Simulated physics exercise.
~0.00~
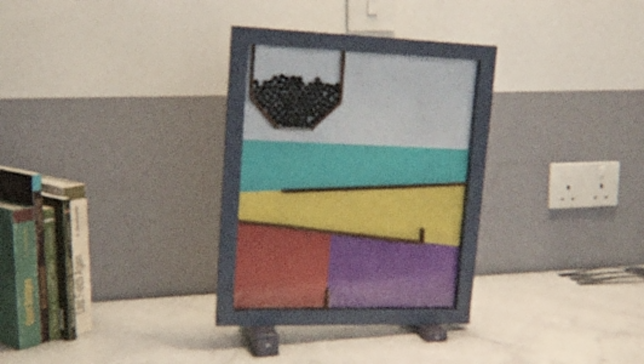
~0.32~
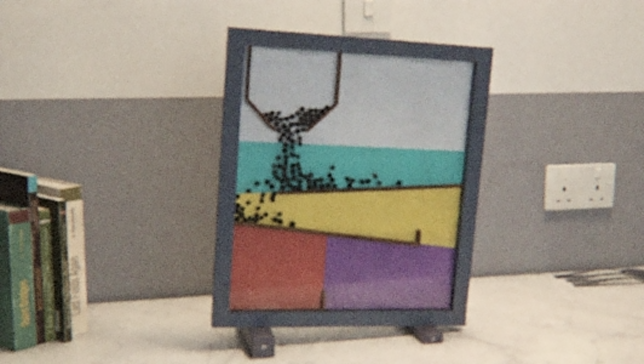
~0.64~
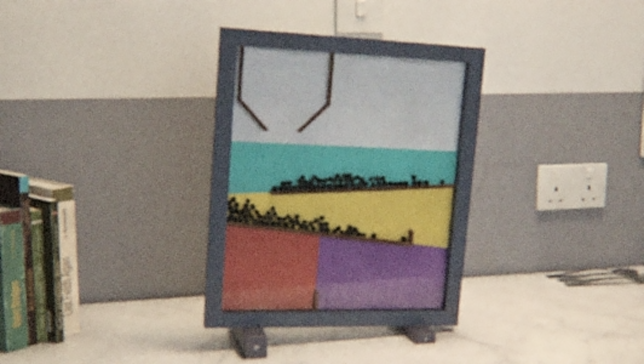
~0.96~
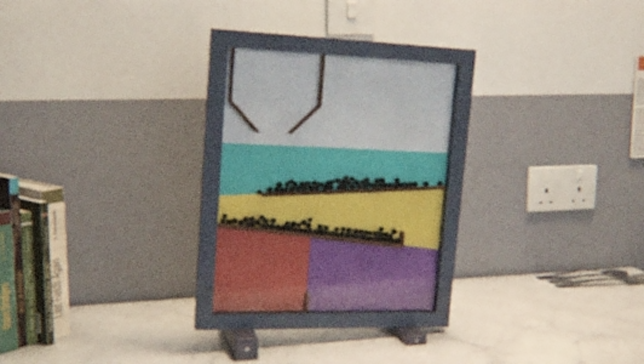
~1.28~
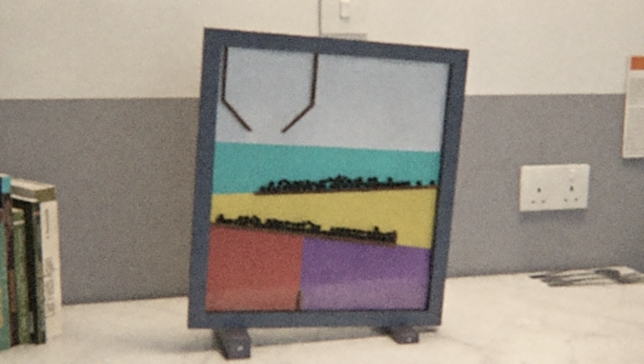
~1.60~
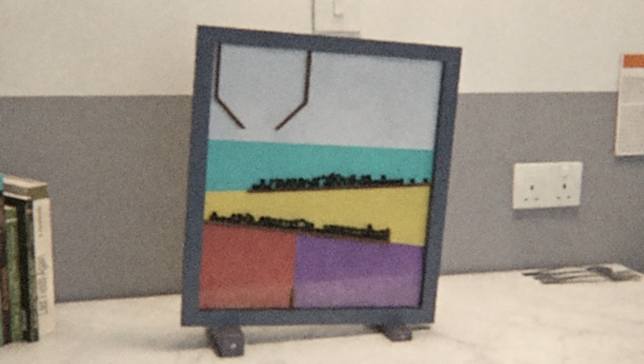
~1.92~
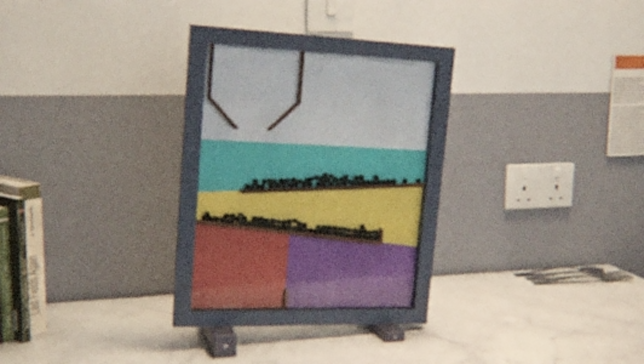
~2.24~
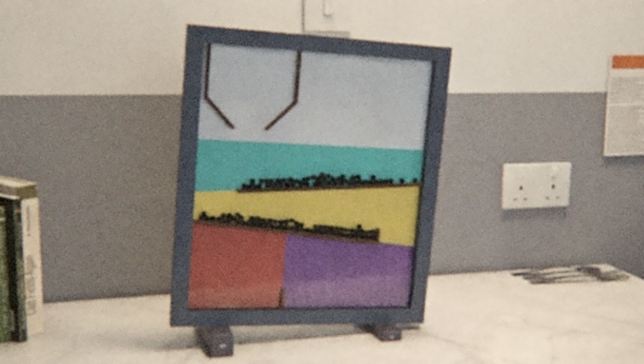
At first, a mass of small black beads sits in a funnel-shaped hopper at the upper left of a dark-framed flat box, which stands on a pale countertop between some books and a wall socket. The beads then pour through the hopper's opening, scattering over two thin sloping ledges below. The hopper empties, and the beads spread rightward along both ledges before settling. Meanwhile, the view drifts slightly right. By the end, the beads lie still in two long, low rows across the turquoise and yellow sections, leaving the red and purple sections empty.
